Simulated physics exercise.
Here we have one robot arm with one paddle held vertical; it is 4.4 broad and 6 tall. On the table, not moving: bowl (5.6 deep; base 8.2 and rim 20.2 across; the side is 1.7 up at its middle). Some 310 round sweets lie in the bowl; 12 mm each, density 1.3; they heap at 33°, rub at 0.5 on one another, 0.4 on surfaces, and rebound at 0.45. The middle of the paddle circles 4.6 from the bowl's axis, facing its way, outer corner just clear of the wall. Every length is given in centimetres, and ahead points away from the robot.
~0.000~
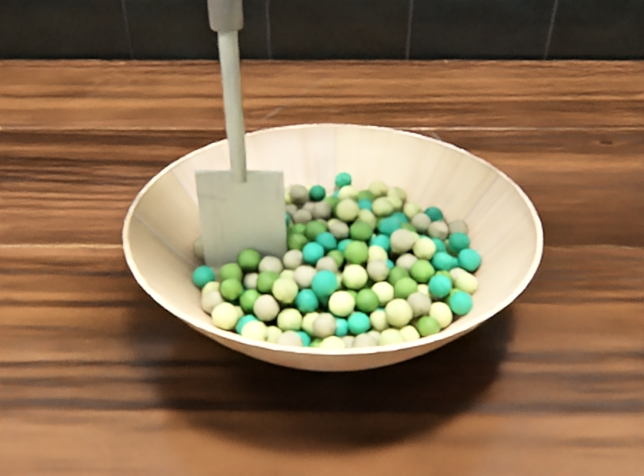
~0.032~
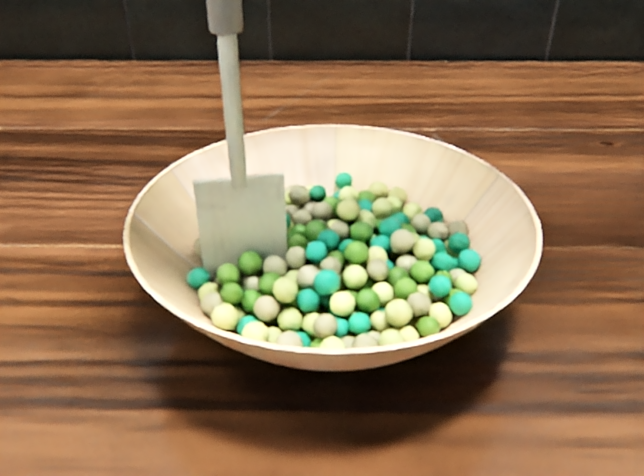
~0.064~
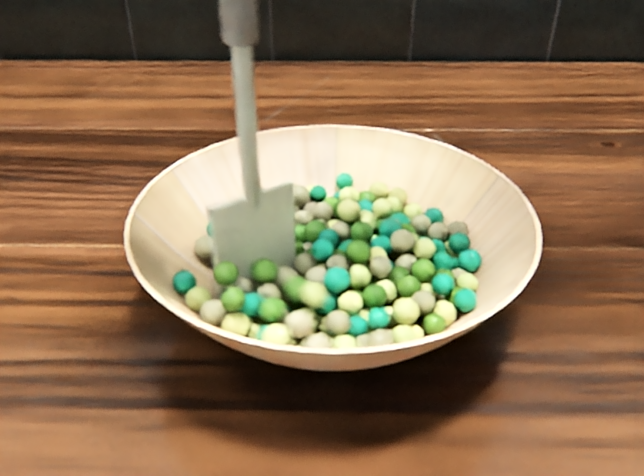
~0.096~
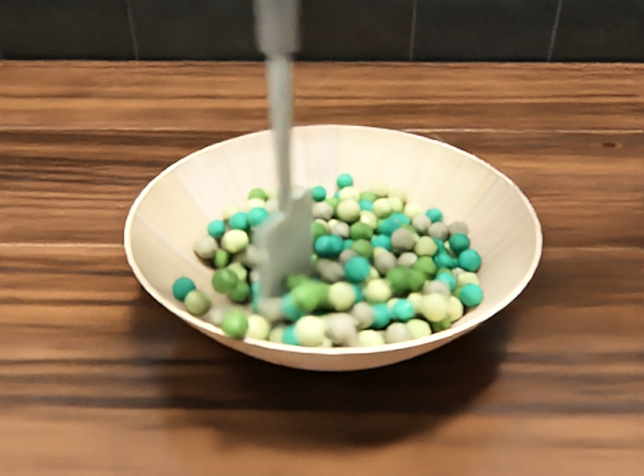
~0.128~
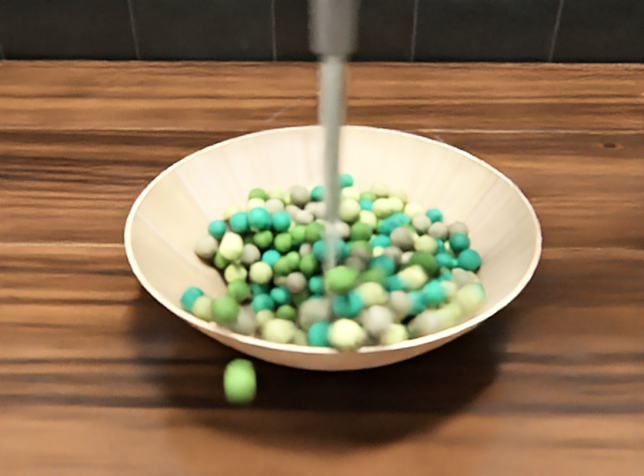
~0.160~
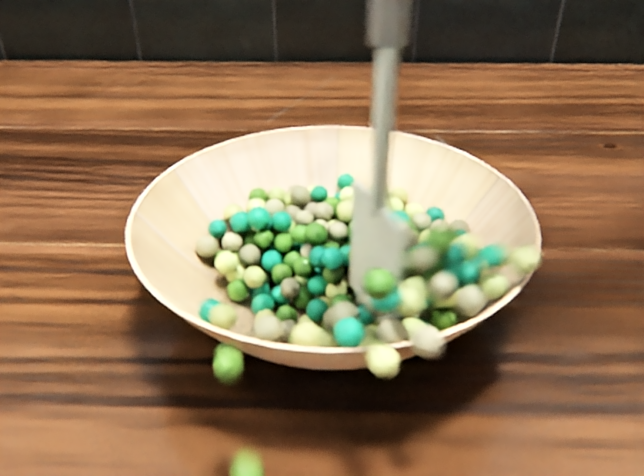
A robot arm swept an upright grey paddle from left to right through green, teal, cream and grey balls in a wide wooden bowl, pushing them rightward as a few flew over the front rim.
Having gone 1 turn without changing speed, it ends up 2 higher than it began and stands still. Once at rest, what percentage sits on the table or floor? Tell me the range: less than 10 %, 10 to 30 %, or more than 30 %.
It falls in the range 10 to 30 %.
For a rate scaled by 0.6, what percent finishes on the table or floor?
Roughly 5 per cent.
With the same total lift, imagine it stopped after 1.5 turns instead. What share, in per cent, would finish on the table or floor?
About 25 per cent.
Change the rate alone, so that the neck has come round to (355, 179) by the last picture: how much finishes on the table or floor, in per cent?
About 15 per cent.
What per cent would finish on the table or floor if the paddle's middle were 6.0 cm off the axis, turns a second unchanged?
Then some 5 percent.
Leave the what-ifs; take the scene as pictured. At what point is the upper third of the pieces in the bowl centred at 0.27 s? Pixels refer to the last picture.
Around pixel (416, 189).
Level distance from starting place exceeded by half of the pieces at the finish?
I'd estimate close to 5 cm.
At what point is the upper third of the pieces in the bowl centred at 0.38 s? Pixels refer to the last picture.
In the final view it lies at about (281, 189).
After 0.27 s, 207° round, highest piece 9 above the table; 284 in the bowl, 7 on the table or floor, 17 in flight or on the tool.
After 0.38 s, 298° round, highest piece 9 above the table; 261 in the bowl, 30 on the table or floor, 17 in flight or on the tool.
After 0.63 s, 0° round, highest piece 6 above the table; 243 in the bowl, 65 on the table or floor.
After 1.33 s, 0° round, highest piece 5 above the table; 243 in the bowl, 65 on the table or floor.
In the end, 243 in the bowl, 65 on the table or floor. That is 21 % on the table or floor.
